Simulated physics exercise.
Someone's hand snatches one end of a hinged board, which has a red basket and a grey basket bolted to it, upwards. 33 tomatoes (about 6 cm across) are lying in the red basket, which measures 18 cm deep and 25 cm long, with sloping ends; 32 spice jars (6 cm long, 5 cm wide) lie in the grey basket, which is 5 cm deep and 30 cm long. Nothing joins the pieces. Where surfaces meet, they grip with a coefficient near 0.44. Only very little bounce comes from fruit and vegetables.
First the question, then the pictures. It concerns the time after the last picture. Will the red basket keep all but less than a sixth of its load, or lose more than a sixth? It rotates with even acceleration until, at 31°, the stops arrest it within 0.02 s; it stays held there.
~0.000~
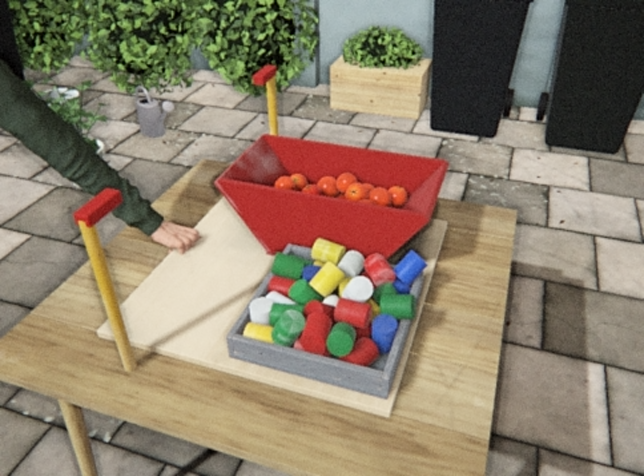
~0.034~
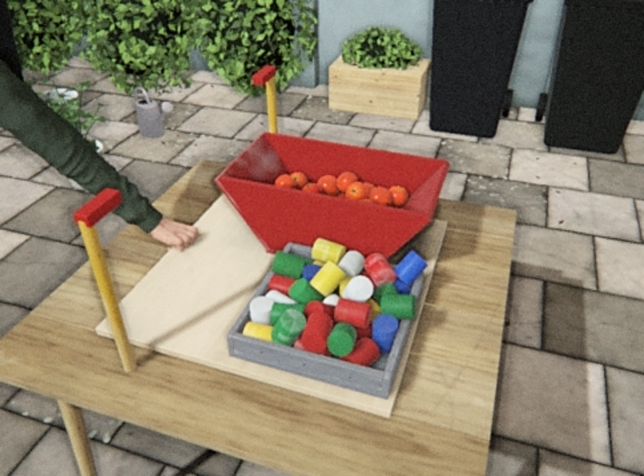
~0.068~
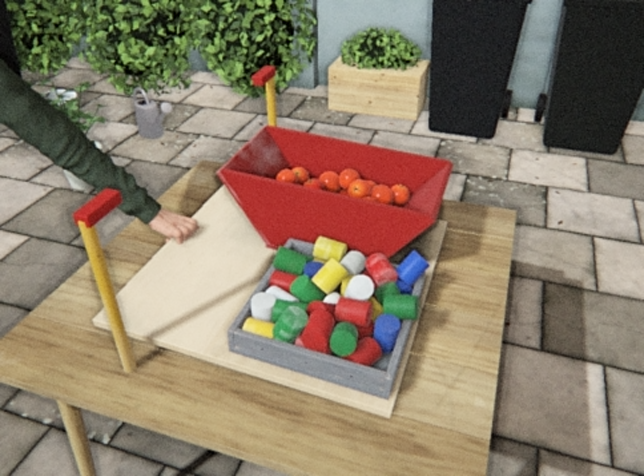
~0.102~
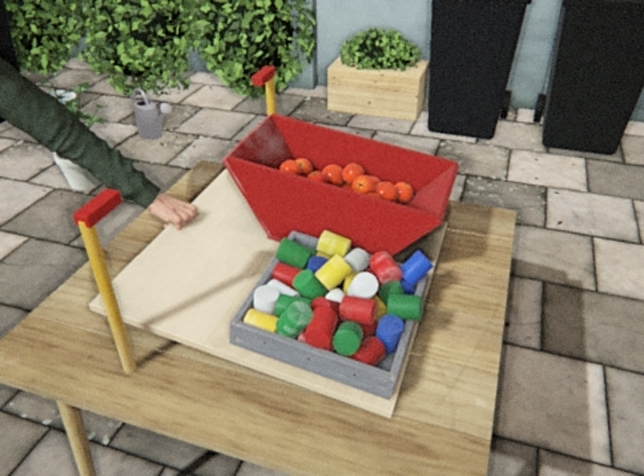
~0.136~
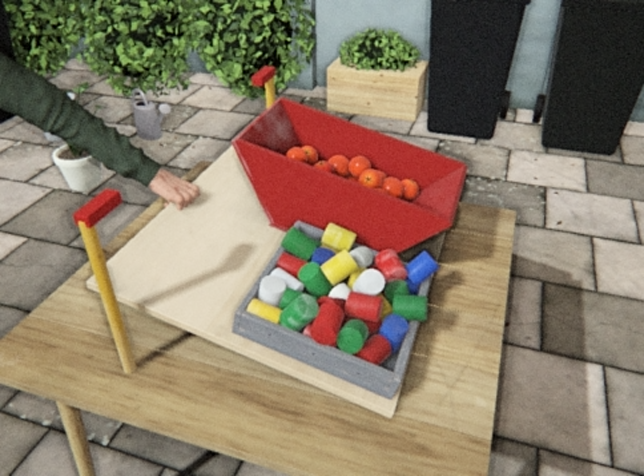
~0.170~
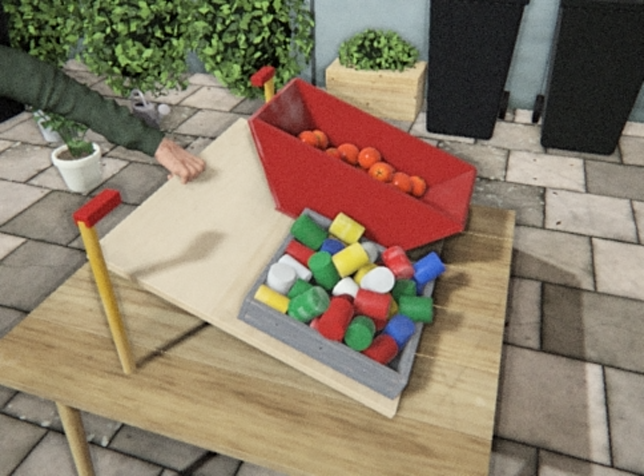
It will lose more than a sixth.
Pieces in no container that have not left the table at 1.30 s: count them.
Tally: Some 12.
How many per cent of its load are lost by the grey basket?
Grey basket: 75%.
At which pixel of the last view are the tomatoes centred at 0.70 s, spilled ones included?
The middle is around (441, 202).
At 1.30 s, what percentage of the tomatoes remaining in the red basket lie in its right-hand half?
It works out to around 100 in a hundred.
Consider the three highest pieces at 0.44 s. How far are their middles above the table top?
On average they sit about 38 cm high.
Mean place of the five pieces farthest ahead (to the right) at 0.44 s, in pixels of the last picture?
(473, 340).
After 0.20 s, the board meets the red stops.
After 0.30 s, tilt 31°; red basket 33 in, 0 out and grey basket 30 in, 2 out.
After 0.44 s, tilt 31°; red basket 32 in, 1 out and grey basket 22 in, 10 out.
After 0.70 s, tilt 31°; red basket 21 in, 12 out and grey basket 14 in, 18 out.
Outcome (at 1.30 s), red basket 21 in, 12 out and grey basket 8 in, 24 out. Asked share, 12 of 33, 36 per cent.
